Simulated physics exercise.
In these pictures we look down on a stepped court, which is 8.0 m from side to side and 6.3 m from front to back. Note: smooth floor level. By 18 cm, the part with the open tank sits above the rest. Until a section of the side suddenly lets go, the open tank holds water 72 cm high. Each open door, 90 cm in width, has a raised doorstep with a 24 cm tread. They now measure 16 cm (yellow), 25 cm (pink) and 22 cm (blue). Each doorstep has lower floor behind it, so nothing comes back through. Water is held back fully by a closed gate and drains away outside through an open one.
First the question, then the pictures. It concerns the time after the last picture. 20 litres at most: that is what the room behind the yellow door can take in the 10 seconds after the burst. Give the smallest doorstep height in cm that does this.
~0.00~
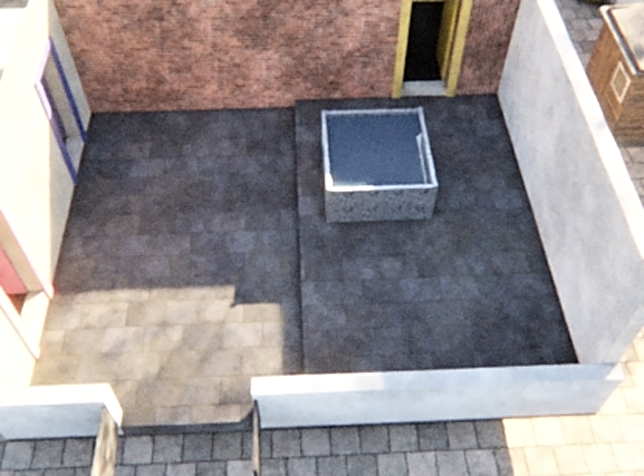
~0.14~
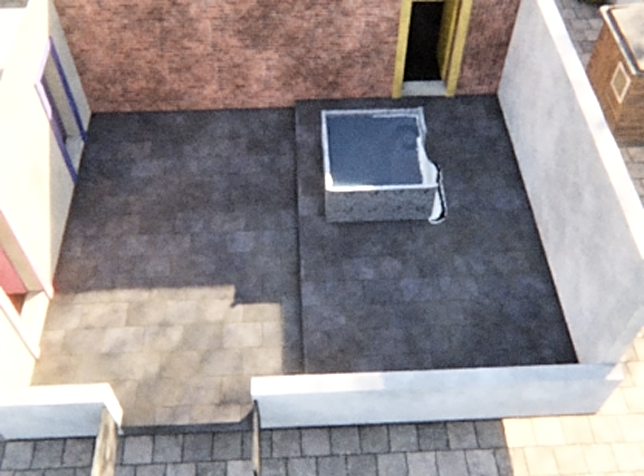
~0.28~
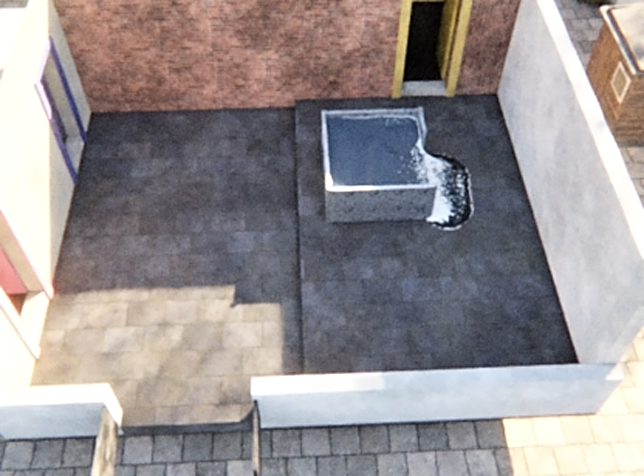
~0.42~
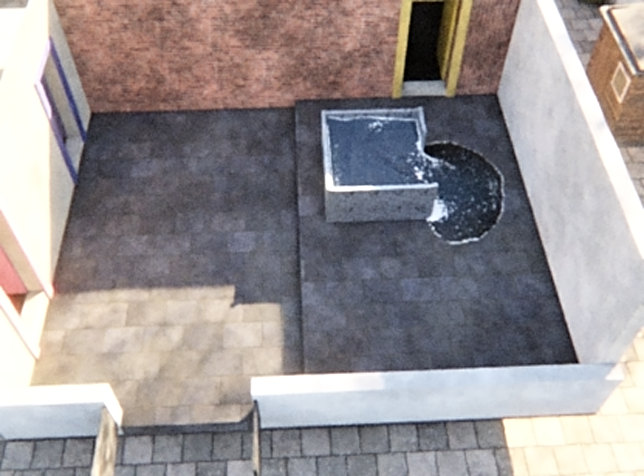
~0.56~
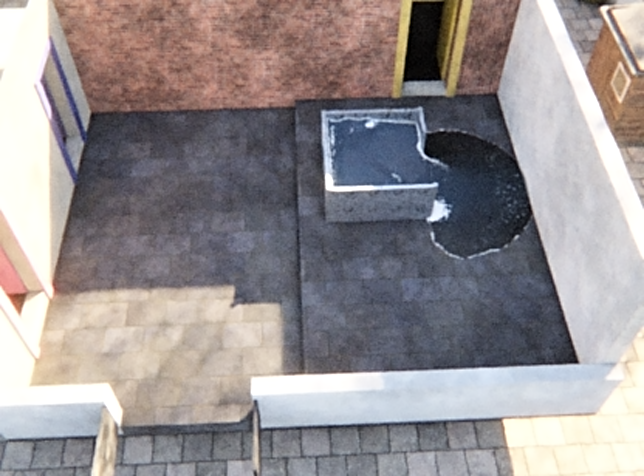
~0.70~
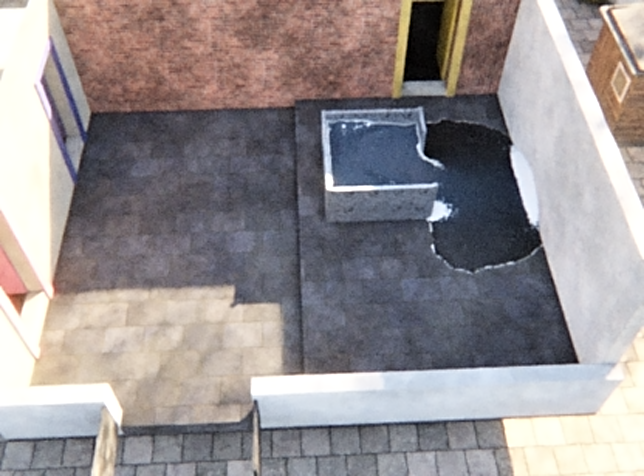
Roughly 8 cm is needed.
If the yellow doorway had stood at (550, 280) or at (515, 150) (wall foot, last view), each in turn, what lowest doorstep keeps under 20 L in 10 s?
Around 11.5 and 25 cm respectively.
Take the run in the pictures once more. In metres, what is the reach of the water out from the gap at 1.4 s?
Near 3.4 m, more or less.
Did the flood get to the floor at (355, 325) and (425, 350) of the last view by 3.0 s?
In order: Spared and submerged.
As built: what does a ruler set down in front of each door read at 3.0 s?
Reading in centimetres: Yellow = 14, pink = 0, blue = 0.
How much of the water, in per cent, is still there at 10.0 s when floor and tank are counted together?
Something near 98 out of a hundred parts.
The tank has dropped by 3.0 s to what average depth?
I'd put it at some 21 centimetres on average.
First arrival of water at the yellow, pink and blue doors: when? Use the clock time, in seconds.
Yellow 1.6 s, pink 6.0 s, blue 6.0 s.
After 1.4 s water covers 15 % of the floor, deepest (44 cm) near (515, 196); it has not reached the yellow door.
After 3.0 s water covers 30 % of the floor, deepest (28 cm) near (578, 373); 14 cm at the yellow door, 0 litres in over its 16 cm doorstep.
After 10.0 s water covers 95 % of the floor, deepest (10 cm) near (58, 260); 4 cm at the yellow door, 0 litres in over its 16 cm doorstep.
At the yellow door as built, the water arrived by 1.7 s and peaked near 14 cm at 2.8 s.
With a doorstep of 7 cm, 28 litres would have come in within the 10 s; with 9.5 cm, 12 litres. So under 20 litres takes about 8 cm.
